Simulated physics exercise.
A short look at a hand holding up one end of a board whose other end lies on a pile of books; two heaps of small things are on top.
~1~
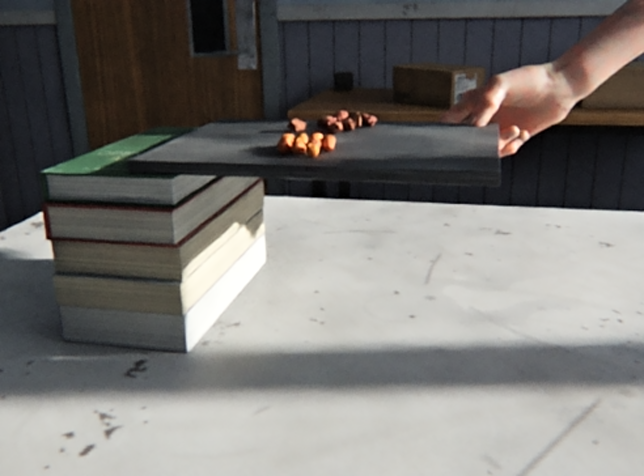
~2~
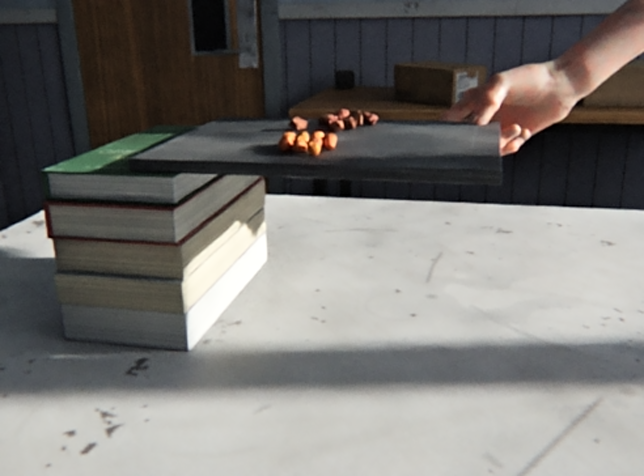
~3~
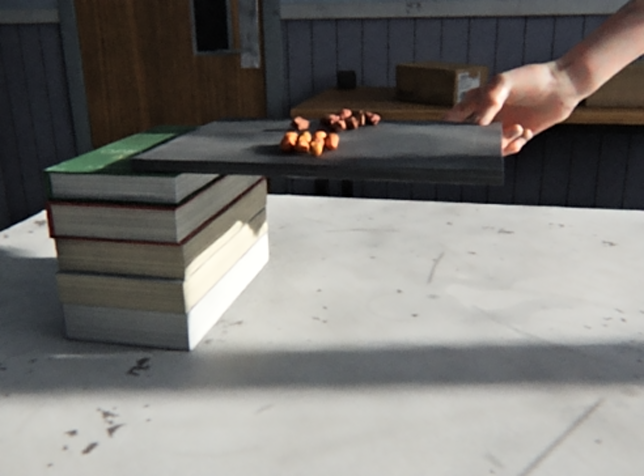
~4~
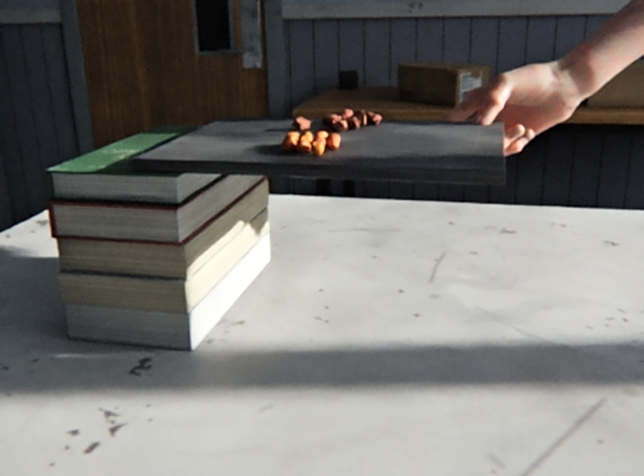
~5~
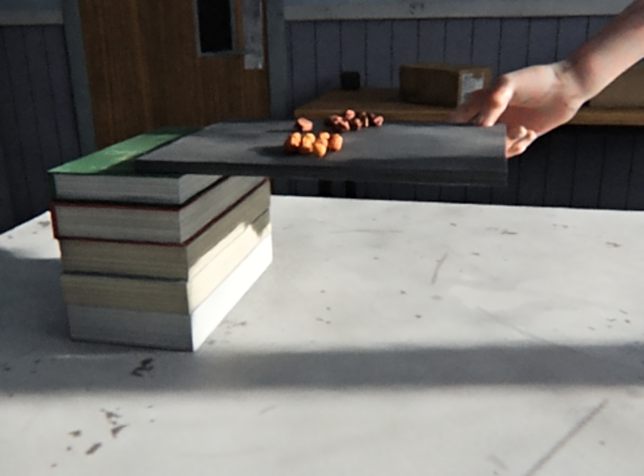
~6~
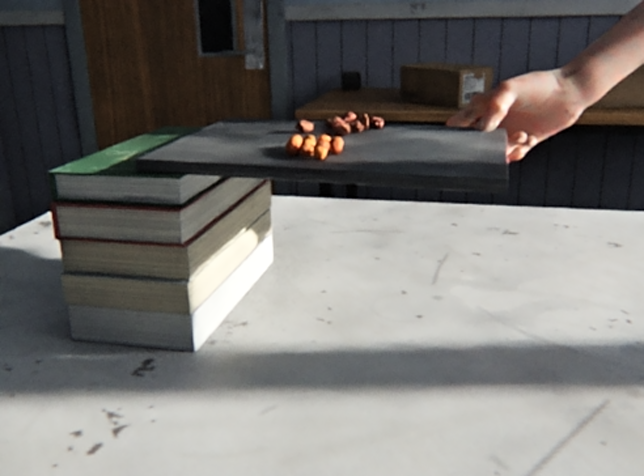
Hand holding the right end of a dark board resting on stacked books, two small heaps on top staying still, barely moving.
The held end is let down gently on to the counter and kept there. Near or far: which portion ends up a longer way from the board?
The longer run belongs to the near portion.
Then, 0.41 s after the last picture, board sloping at 11°; near portion all still on the board; far portion all still on the board.
Then, 0.93 s after the last picture, board sloping at 26°; near portion mostly less than half a board's length out; far portion all still on the board.
Then, 1.49 s after the last picture, board sloping at 38°; near portion mostly up to a board's length out; far portion mostly at the foot of the board.
At rest, board resting at 38°; near portion mostly up to a board's length out; far portion mostly at the foot of the board; the near portion has gone farther.
